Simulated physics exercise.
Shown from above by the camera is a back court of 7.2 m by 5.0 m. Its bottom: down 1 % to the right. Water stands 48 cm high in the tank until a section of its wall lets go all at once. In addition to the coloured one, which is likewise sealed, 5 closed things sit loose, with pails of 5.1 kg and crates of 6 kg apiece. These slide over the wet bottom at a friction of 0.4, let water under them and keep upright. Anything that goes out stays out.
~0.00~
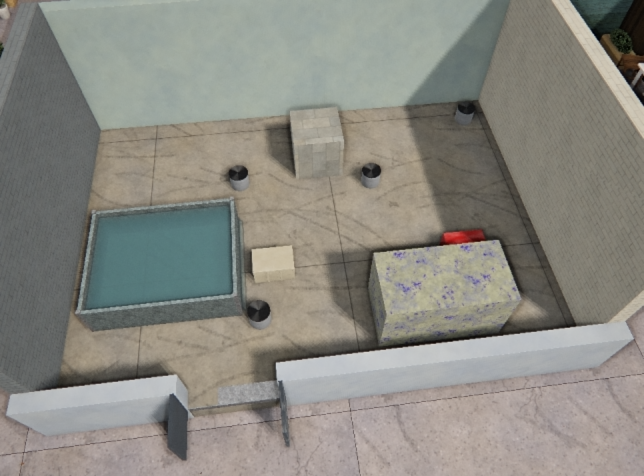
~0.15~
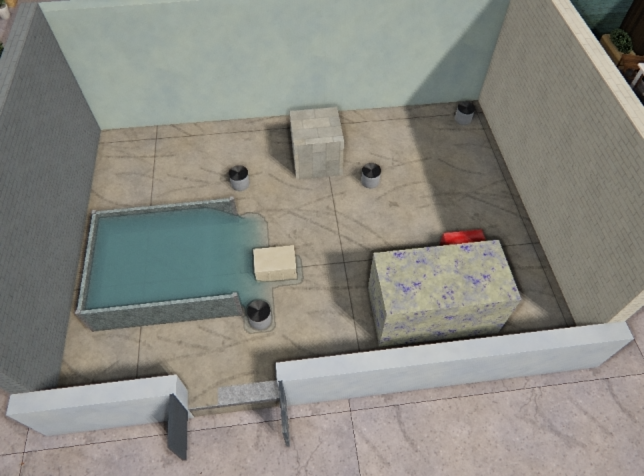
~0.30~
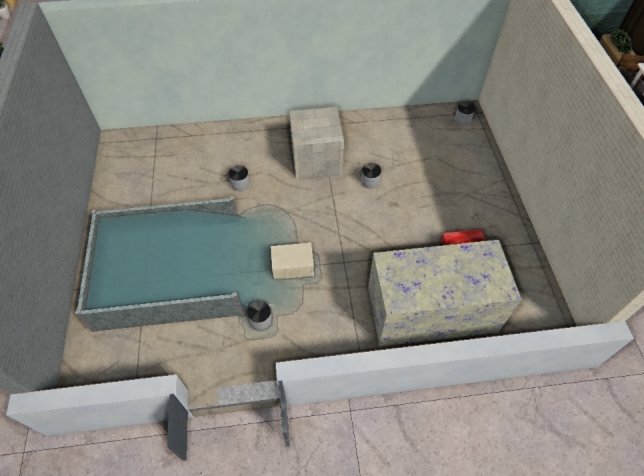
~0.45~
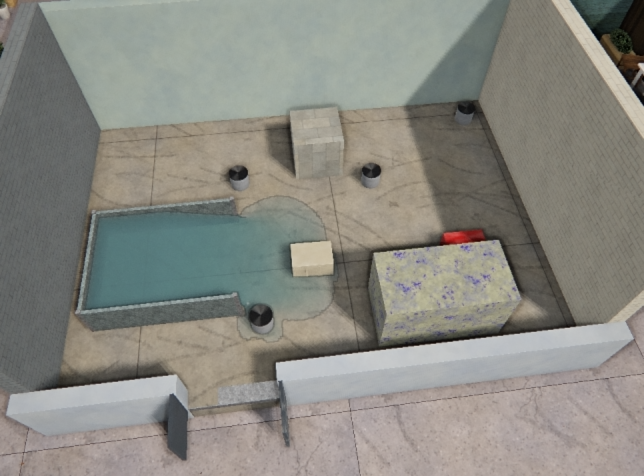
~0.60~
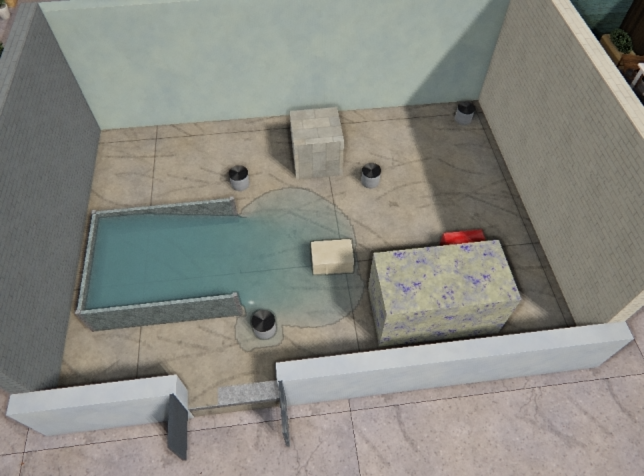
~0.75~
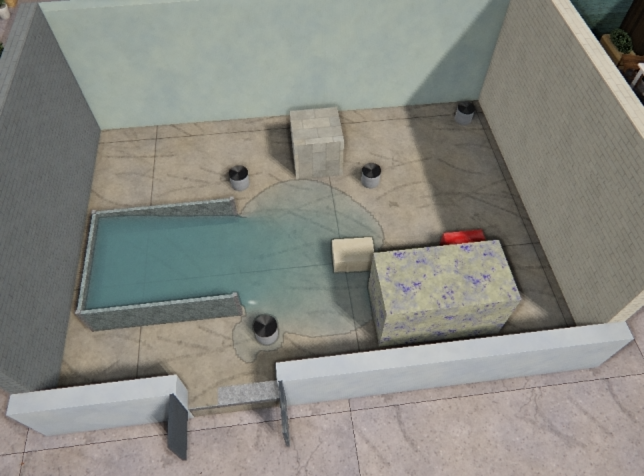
The clip opens on a walled court seen from above, with a water-filled tank at left, scattered pails and blocks, and a red crate at right. The tank's right side opens and water spreads rightward across the floor, pushing a pale crate to the large speckled block and nudging the nearest pail slightly.
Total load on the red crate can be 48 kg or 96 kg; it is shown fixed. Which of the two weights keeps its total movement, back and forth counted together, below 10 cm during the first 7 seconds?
Only the heavier one.
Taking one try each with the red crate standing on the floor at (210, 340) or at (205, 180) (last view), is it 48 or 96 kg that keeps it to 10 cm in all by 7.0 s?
Try 1: Lesser mass sufficient. Try 2: Lesser mass sufficient.
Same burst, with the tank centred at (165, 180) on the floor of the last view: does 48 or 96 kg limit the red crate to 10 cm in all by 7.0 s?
Then the answer is that either mass works.
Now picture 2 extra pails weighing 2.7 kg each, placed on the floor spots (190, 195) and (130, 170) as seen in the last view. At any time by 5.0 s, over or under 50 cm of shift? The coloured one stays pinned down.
Result, in order - below threshold; below threshold.
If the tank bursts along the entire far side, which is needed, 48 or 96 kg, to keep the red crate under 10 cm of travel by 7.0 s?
Well, in that case the light one does it.
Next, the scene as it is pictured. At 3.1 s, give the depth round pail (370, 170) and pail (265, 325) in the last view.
6 and 4 cm.
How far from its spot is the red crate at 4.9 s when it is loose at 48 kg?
Shift: Roughly 40 cm.
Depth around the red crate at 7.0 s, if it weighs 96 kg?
Close to 7 cm deep.
After 1.4 s the red crate would be 2 cm from its start with 48 kg and 0 cm from its start with 96 kg; 4 cm of water round it then.
After 3.1 s the red crate would be 33 cm from its start with 48 kg and 0 cm from its start with 96 kg; 9 cm of water round it then.
After 4.9 s the red crate would be 35 cm from its start with 48 kg and 0 cm from its start with 96 kg; 10 cm of water round it then.
After 7.0 s the red crate would be 35 cm from its start with 48 kg and 0 cm from its start with 96 kg; 7 cm of water round it then.
